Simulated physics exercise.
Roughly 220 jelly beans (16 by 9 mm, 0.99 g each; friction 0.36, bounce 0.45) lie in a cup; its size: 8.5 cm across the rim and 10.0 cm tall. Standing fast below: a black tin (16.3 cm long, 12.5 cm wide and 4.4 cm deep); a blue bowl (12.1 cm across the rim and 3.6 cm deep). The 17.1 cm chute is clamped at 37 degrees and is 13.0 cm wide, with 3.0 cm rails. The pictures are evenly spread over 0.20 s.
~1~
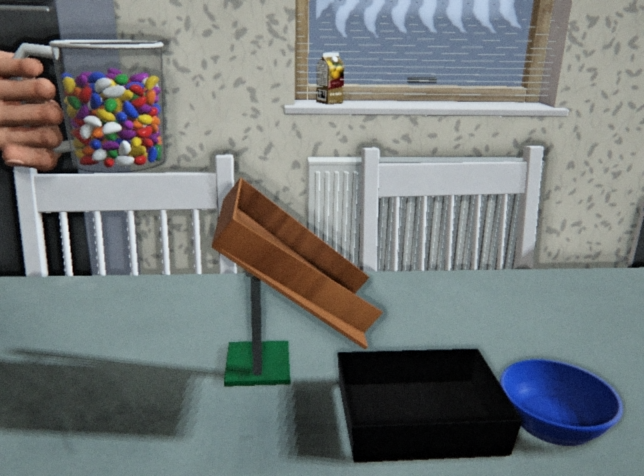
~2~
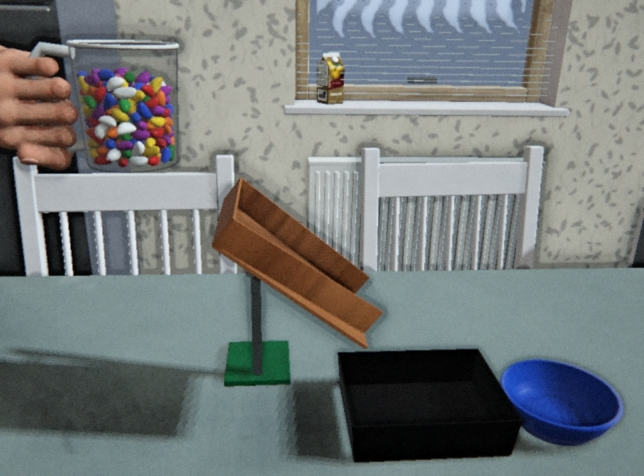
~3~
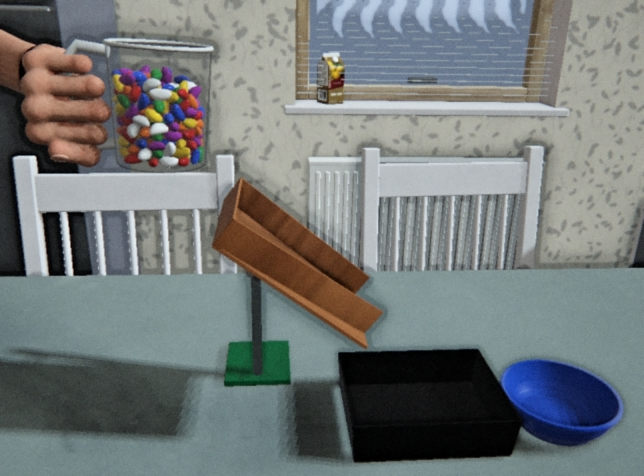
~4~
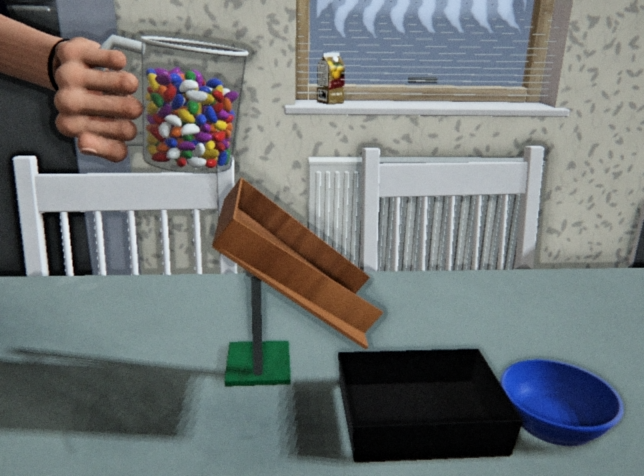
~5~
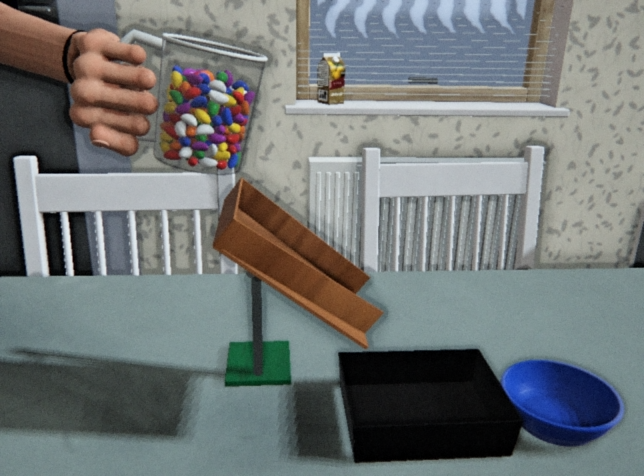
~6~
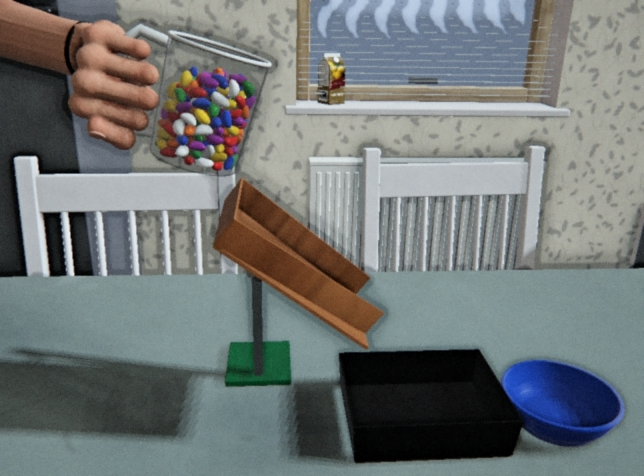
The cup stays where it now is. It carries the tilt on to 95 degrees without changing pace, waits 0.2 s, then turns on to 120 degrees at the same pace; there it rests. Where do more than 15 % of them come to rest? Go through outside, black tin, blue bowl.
Outside everything: No; in the black tin: Yes; in the blue bowl: No.
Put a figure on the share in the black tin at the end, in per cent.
Roughly 100 per cent.
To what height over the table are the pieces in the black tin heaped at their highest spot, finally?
About 4.0 cm.
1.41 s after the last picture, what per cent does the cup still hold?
About 15 per cent.
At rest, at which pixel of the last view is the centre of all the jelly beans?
Near (456, 405).
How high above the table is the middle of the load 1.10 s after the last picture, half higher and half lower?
Some 32 cm.
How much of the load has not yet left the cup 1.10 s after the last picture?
Some 75 per cent of the load.
Then, 0.42 s after the last picture, tilt 66 degrees; cup 100 %; middle of all pieces near (195, 114).
Then, 0.78 s after the last picture, tilt 95 degrees; slope 5 %, cup 95 %; middle of all pieces near (206, 122).
Then, 1.10 s after the last picture, tilt 108 degrees; slope 10 %, cup 75 %, black tin 10 %, in the air 5 %; middle of all pieces near (254, 178).
Then, 1.41 s after the last picture, tilt 120 degrees; slope 50 %, cup 15 %, black tin 25 %, in the air 5 %; middle of all pieces near (346, 285).
In the end, slope 0 %, blue bowl 0 %, cup 0 %, black tin 100 %, outside 0 %.
